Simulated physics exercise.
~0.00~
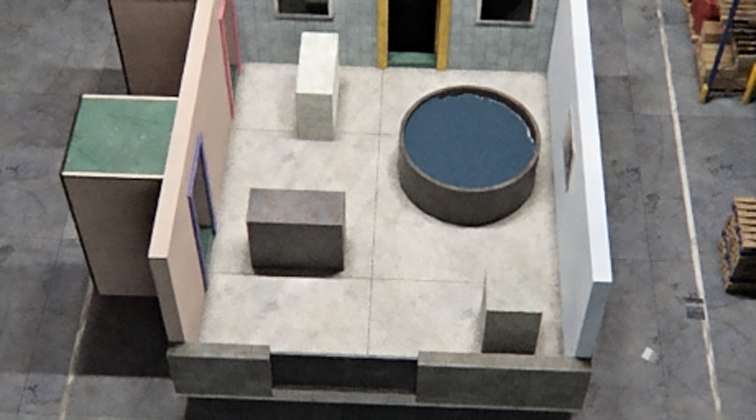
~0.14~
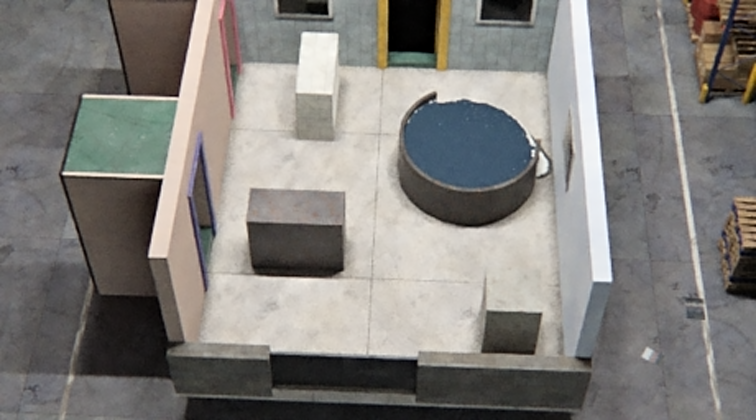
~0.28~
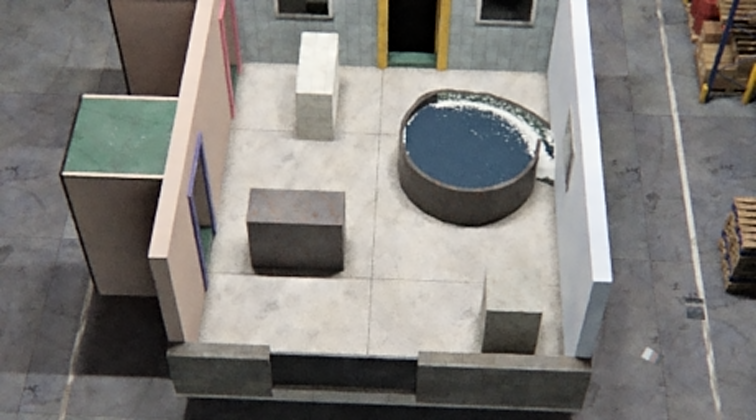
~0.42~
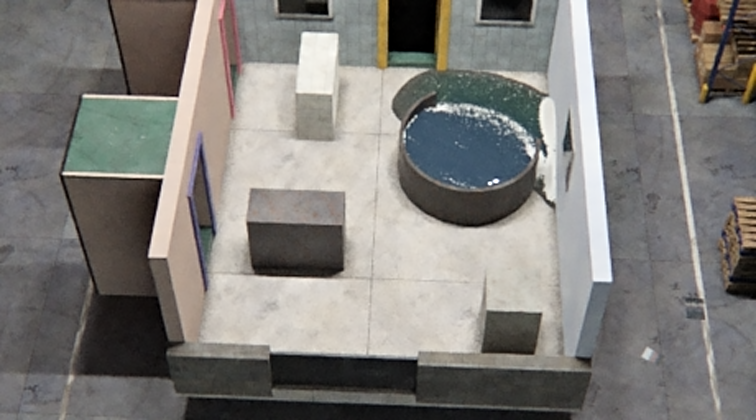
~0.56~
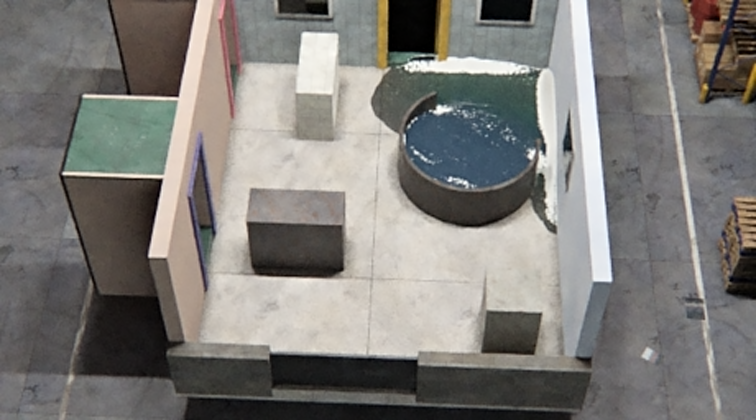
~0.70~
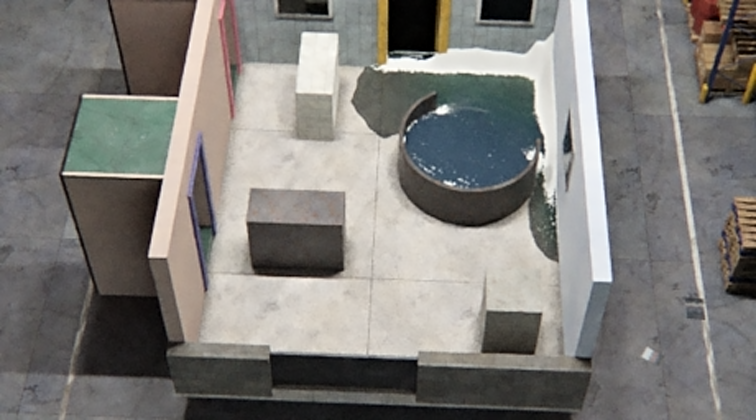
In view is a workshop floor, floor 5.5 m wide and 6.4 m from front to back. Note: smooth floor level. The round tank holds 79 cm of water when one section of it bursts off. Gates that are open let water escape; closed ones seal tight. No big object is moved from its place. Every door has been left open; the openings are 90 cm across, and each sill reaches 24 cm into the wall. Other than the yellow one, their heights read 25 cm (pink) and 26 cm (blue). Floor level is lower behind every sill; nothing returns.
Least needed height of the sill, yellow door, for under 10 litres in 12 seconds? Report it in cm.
Some 26 cm.
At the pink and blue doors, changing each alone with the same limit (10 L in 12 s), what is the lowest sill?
Some 25 cm for pink, some 9.0 cm for blue.
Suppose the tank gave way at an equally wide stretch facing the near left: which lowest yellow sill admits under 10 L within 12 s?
Then 11.0 cm.
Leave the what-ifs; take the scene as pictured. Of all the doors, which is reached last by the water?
The blue one.
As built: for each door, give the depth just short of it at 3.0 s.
Yellow door: 17 cm; pink door: 24 cm; blue door: 0 cm.
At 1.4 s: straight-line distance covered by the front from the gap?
Roughly 4.4 m.
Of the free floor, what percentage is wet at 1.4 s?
I'd estimate about 25 percent.
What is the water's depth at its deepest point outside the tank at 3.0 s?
Max depth: Near 38 cm.
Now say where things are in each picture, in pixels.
In the first picture, the round tank at (470, 140) is whole and still, 79 cm deep; the yellow door at (414, 27) is dry.
In the second picture, the gap is on the far side, the front 0.3 m out at (548, 163); the back of the round tank holds 79 cm.
In the third picture, the front is at a hidden place, 0.7 m from the gap on the far side; 1.7 m2 of floor is wet, 79 cm left at the back.
In the fourth picture, the front is at (445, 70), 1.3 m from the gap on the far side; 3.4 m2 of floor is wet, 76 cm left at the back.
In the fifth picture, the gap is on the far side, the front 1.7 m out at (546, 74); the back of the round tank holds 65 cm.
In the sixth picture, the gap is on the far side, the front 1.8 m out at (371, 68); the back of the round tank holds 61 cm; water is at the yellow door at (414, 27).
After 1.4 s water covers 25 % of the floor, deepest (72 cm) near (533, 76); 25 cm at the yellow door, 20 litres in over its 15 cm sill.
After 3.0 s water covers 55 % of the floor, deepest (38 cm) near (349, 91); 17 cm at the yellow door, 66 litres in over its 15 cm sill.
After 12.0 s water covers 100 % of the floor, deepest (14 cm) near (560, 364); 8 cm at the yellow door, 72 litres in over its 15 cm sill.
At the yellow door as built, the water arrived by 0.6 s and peaked near 26 cm at 1.8 s.
Run again over the same 12 s with other heights there, 19 litres in over 23.5 cm, 2 litres over 31.5 cm. The limit of 10 litres is kept from about 26 cm up.
